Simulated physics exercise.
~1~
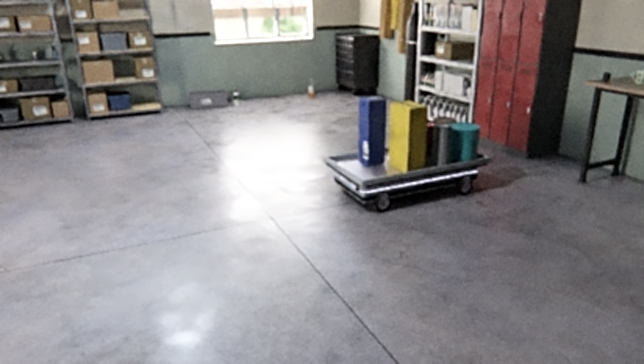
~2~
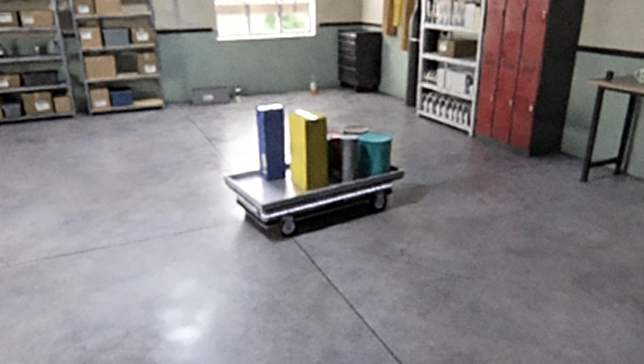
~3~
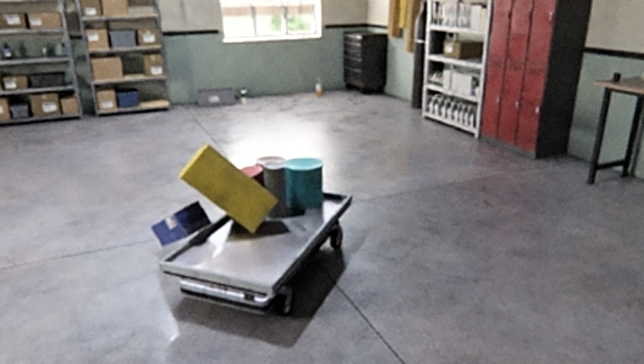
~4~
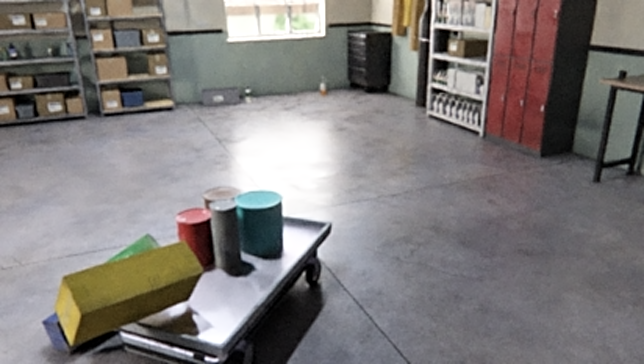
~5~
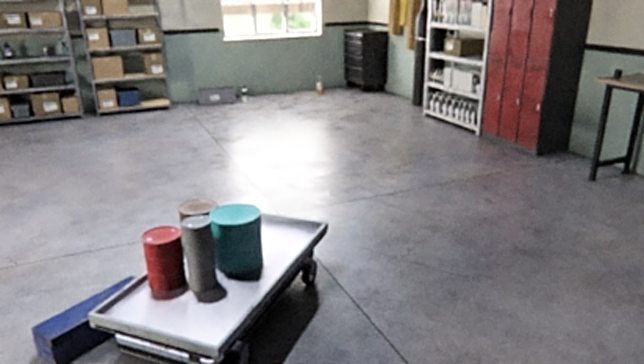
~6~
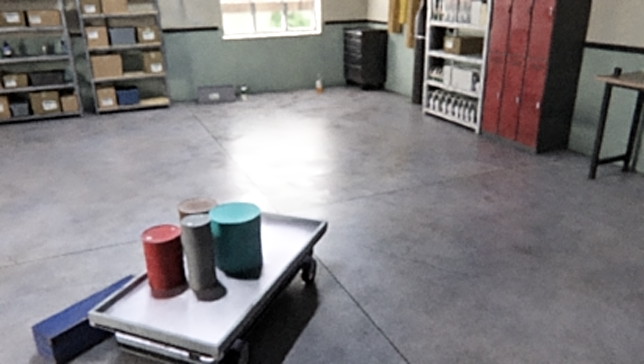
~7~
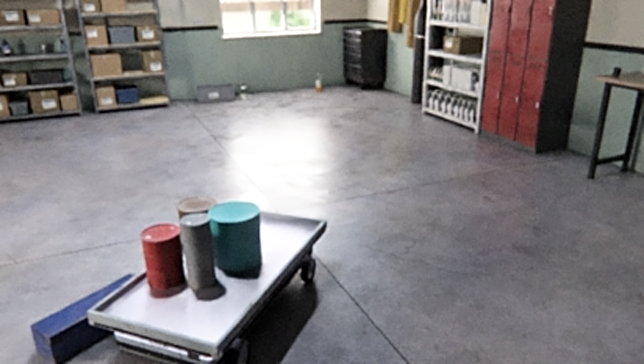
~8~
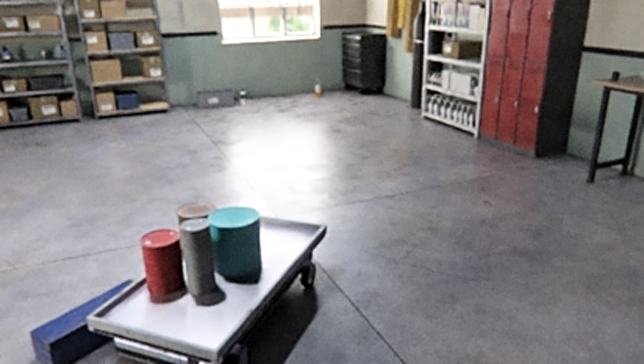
Cart rolling forward and turning across a workshop floor, shedding blue, yellow and green items, then stopping with four upright containers aboard.
